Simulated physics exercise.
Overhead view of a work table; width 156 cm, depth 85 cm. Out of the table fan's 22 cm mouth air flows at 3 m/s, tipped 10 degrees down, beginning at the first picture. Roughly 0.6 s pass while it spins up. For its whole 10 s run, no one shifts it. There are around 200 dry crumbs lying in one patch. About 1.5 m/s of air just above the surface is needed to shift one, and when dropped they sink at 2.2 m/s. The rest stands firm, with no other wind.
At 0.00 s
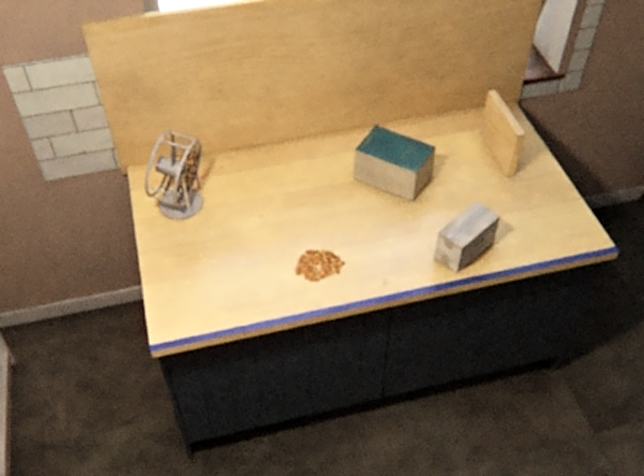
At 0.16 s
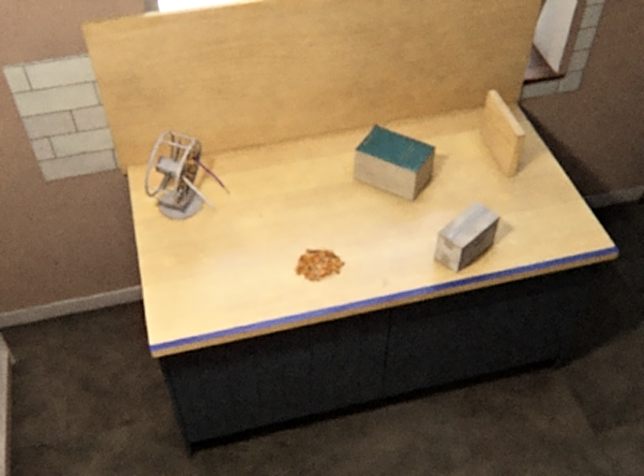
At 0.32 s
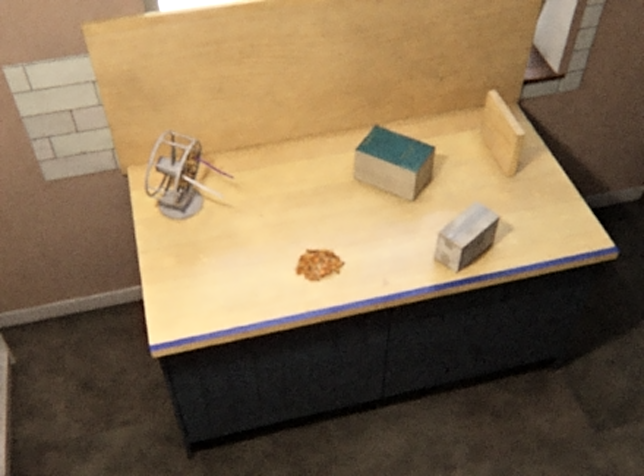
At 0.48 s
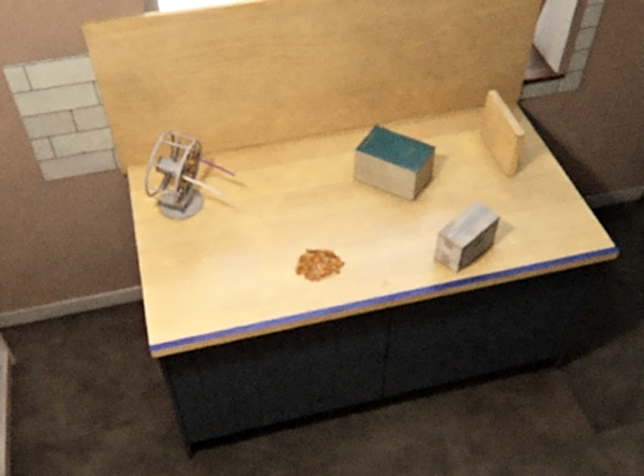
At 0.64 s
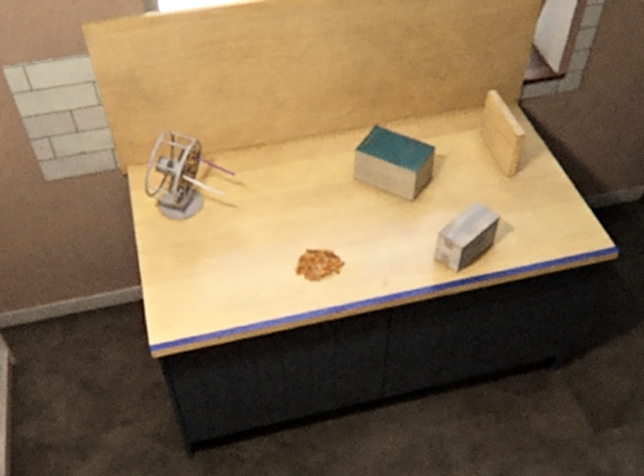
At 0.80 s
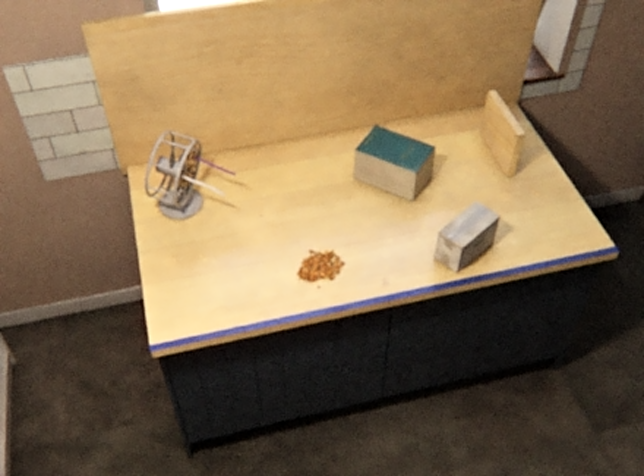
In the video, a small table fan stands at the left of a wooden work table with boxes and an upright book on the right, while a patch of orange-brown crumbs lies still, then shifts slightly to the right.
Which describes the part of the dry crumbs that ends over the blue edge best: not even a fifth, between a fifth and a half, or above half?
The fraction passes one half.
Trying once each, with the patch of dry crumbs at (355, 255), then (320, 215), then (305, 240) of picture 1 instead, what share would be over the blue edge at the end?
It goes 100 %, then 2 %, then 90 %.
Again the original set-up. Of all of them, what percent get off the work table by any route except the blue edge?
Near 0 %.
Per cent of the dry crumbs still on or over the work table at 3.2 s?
That comes to roughly 1 % remaining.
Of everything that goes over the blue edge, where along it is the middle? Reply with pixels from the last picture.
The middle crossing sits close to (378, 303) in the last picture.
After 2.0 s the count stands so, 98 % are over the blue edge.
After 3.2 s the count stands so, 99 % are over the blue edge.
After 5.5 s the count stands so, 100 % are over the blue edge.
After 10.0 s, at the end, 100 % are over the blue edge.
